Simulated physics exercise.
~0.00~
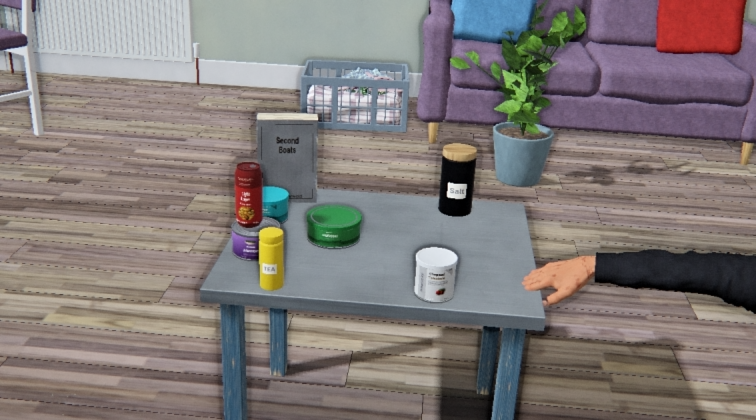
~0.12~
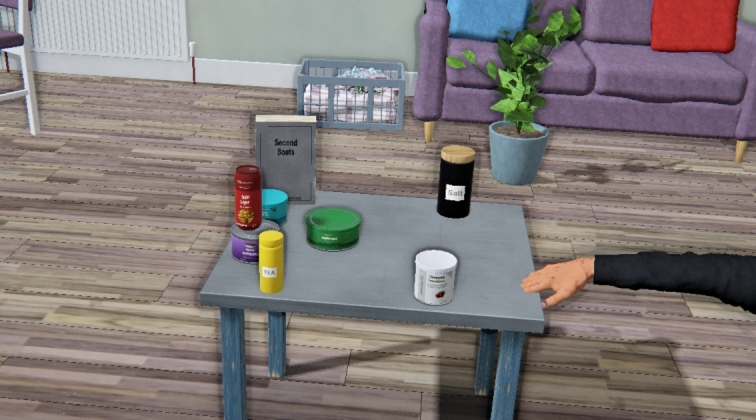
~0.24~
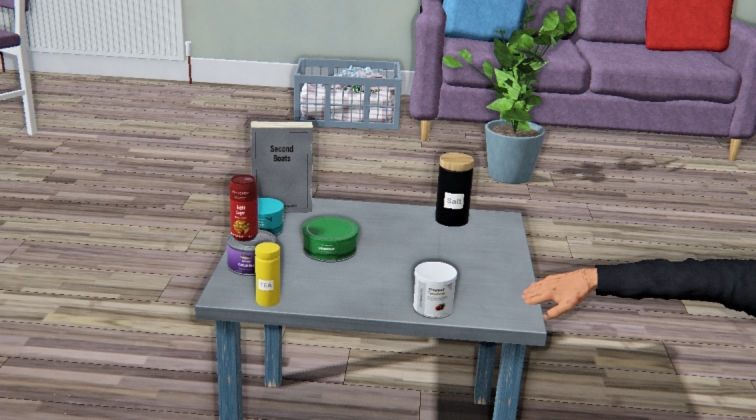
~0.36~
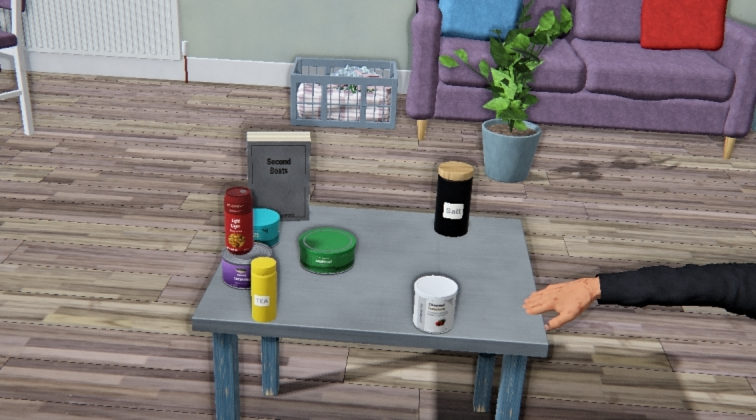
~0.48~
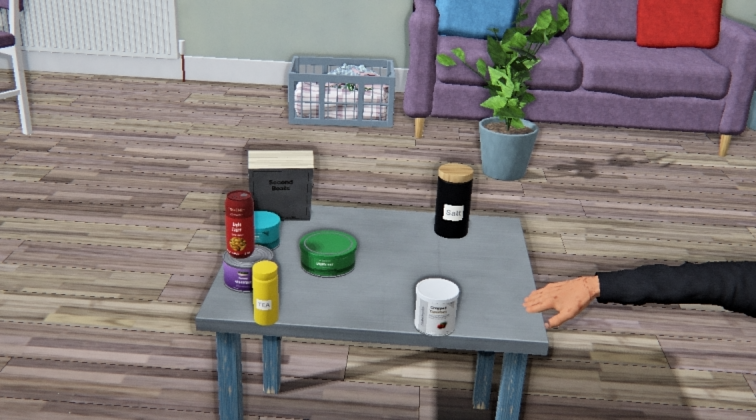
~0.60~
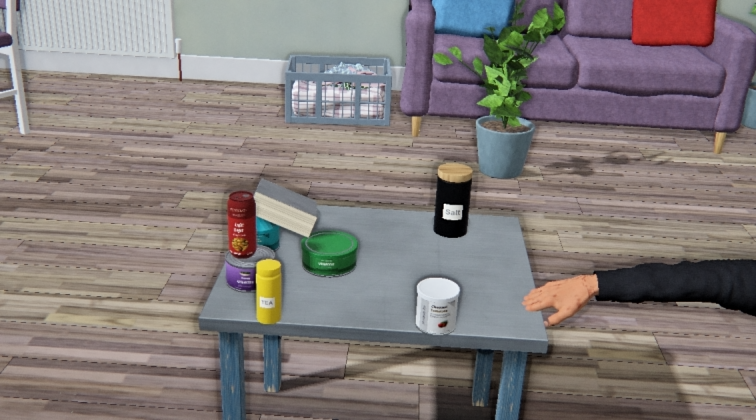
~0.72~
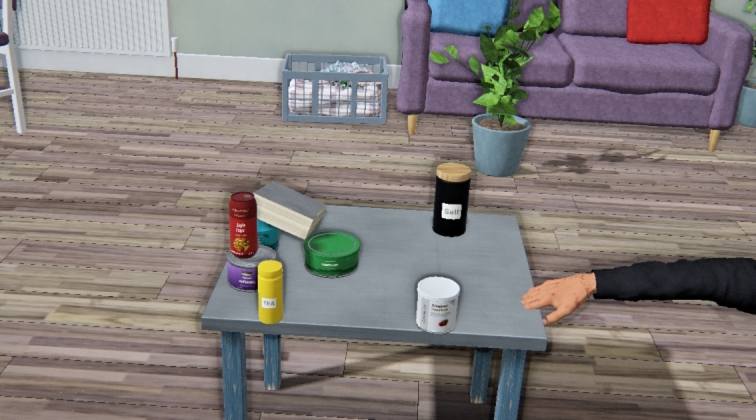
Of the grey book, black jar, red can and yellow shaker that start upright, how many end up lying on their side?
One of them ends up on its side, the grey book. The black jar, red can and yellow shaker are still standing.
A grey book tips over as its table slides nearer and stops; the containers stay upright.
